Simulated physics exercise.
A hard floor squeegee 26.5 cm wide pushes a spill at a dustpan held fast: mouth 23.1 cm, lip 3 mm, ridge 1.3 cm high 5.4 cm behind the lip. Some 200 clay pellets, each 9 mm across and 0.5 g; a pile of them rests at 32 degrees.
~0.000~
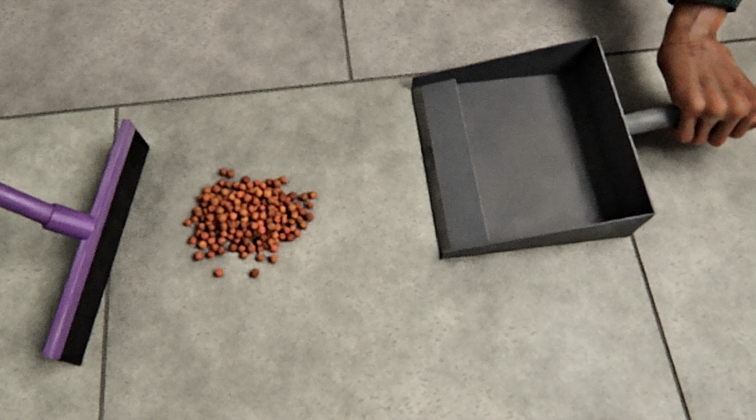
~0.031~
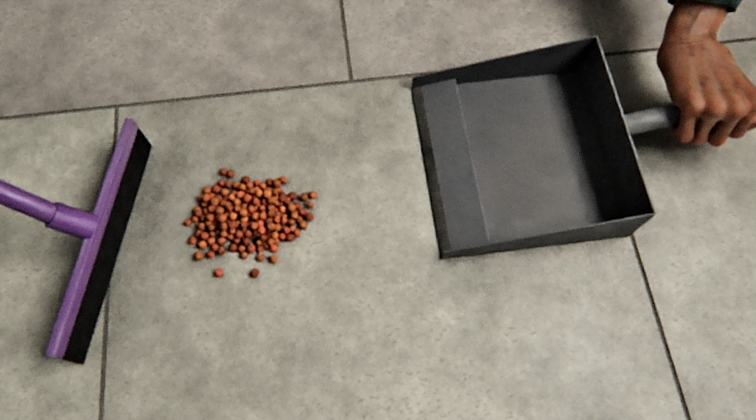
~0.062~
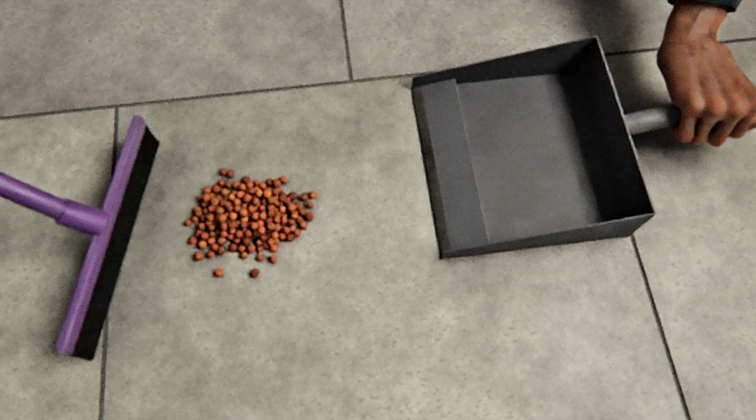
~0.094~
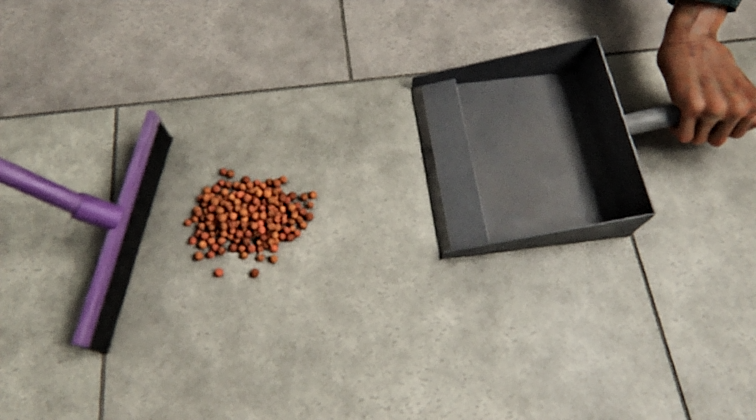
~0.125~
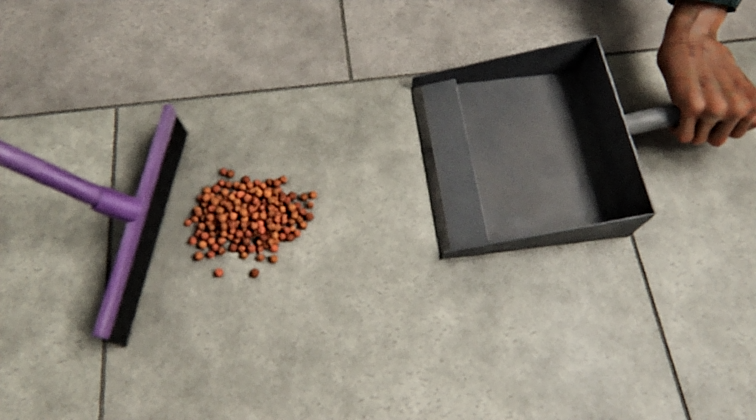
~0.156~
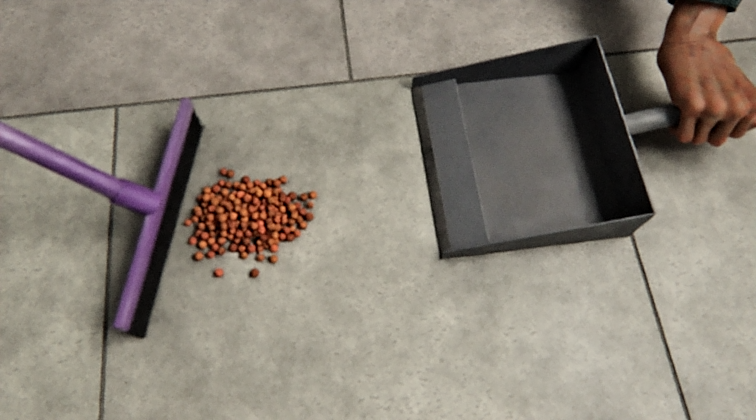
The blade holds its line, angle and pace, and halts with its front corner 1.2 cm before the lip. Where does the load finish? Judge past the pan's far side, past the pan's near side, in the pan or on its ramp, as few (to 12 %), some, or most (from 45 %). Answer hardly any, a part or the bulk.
Past the pan's far side: Hardly any; past the pan's near side: A part; in the pan or on its ramp: Hardly any.
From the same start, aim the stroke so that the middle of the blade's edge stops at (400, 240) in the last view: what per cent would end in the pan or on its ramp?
Some 25 per cent.
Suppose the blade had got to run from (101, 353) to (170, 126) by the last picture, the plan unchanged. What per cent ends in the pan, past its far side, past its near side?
Pan 30, far 0, near 20.
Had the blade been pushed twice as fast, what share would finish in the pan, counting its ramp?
It would be near 35 per cent.
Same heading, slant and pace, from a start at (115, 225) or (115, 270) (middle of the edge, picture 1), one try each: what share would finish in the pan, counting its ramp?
Some 0 and 5 per cent.
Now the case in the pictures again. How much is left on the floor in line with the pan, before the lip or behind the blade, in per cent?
Some 80 per cent.
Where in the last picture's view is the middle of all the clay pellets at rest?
Near (411, 197).
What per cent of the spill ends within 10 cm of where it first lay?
Roughly 0 per cent.
After 0.36 s, middle of the blade 17 cm from the lip; 0 % over the lip, far side 0 %, near side 5 %.
After 0.50 s, middle of the blade 9 cm from the lip; 0 % over the lip, far side 0 %, near side 10 %.
Then, at 0.77 s, middle of the blade 5 cm from the lip; 5 % over the lip, far side 0 %, near side 15 %.
At rest (1.3 s), far side 0 %, near side 15 %, pan 5 %, in front of the lip or behind the blade 80 %.
